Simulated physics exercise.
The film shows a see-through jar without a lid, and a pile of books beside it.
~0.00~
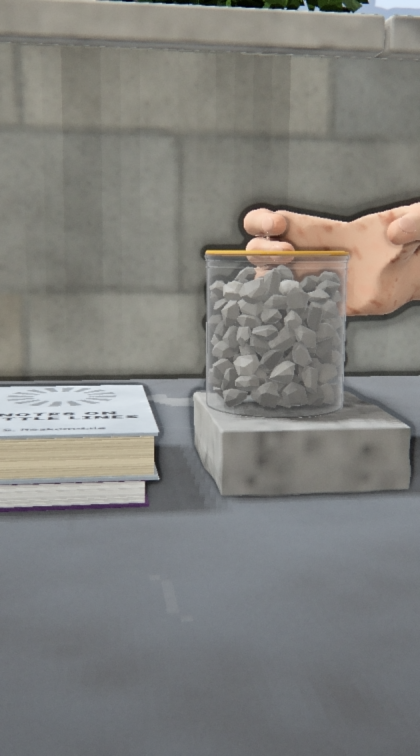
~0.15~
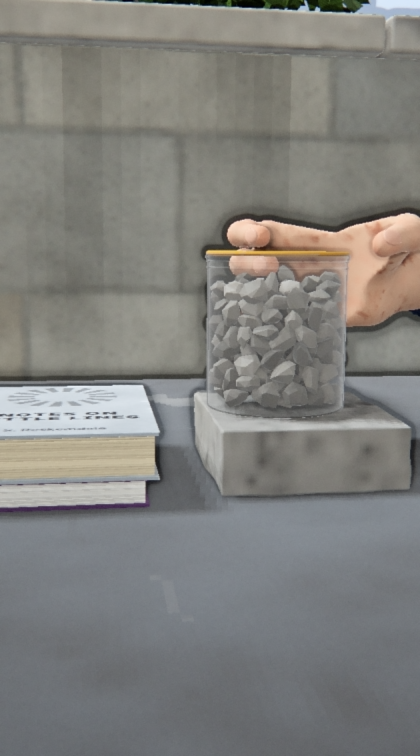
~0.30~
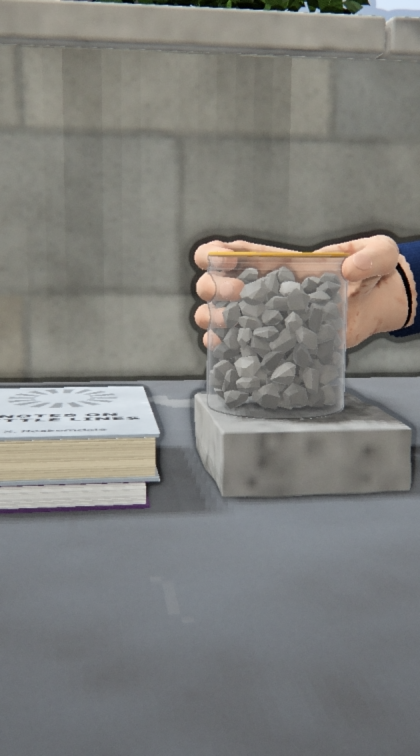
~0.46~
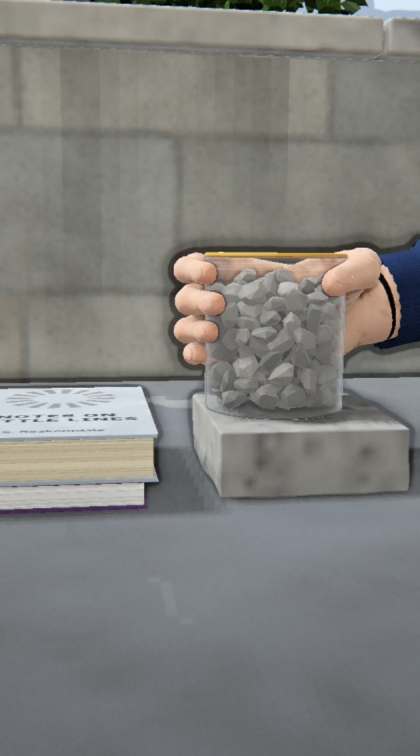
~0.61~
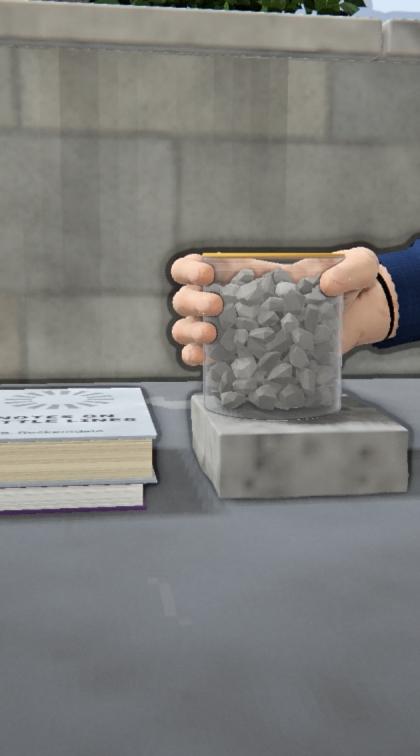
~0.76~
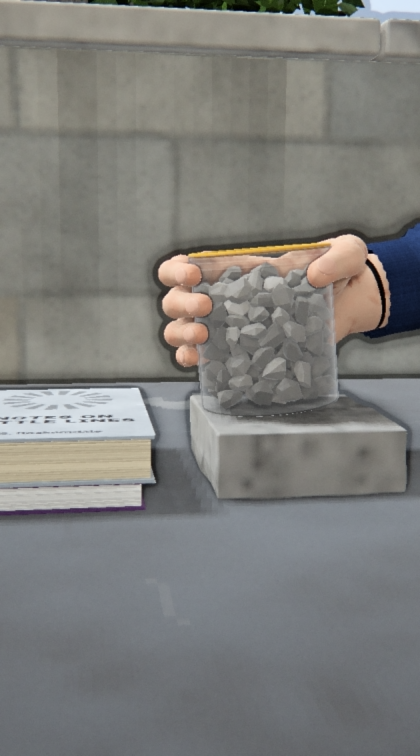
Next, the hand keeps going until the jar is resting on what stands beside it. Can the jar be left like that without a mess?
Some falls out.
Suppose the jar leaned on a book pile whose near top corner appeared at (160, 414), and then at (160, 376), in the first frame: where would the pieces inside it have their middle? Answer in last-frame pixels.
First height: Roughly (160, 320); second height: Roughly (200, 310).
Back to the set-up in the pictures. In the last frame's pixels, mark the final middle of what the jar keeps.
Roughly (143, 348).
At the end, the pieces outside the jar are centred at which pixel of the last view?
(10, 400).
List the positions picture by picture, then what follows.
In the first picture, jar near (275, 329), nearly full of bits of gravel; book pile near (60, 428), its top about level with the jar's foot.
In the second picture, jar near (276, 329), upright; rim near (210, 253); top of the contents near (272, 300).
In the third picture, jar near (276, 330), upright; rim near (210, 254); book pile near (61, 429).
In the fourth picture, jar near (274, 331), upright; rim near (208, 255); top of the contents near (271, 302).
In the fifth picture, jar near (273, 331), upright; rim near (206, 256); book pile near (58, 431).
In the sixth picture, jar near (265, 326), leaning 5°; rim near (192, 256); book pile near (56, 431), its top about level with the jar's foot.
After 1.37 s, the jar leans 33°; everything is still inside.
After 2.03 s, the jar leans 64°; everything is still inside.
After 2.81 s, the jar rests on the book pile at 85°; a small part of the bits of gravel out of it.
In the end (3.7 s), the jar rests on the book pile at 85°; a small part of the bits of gravel out of it.
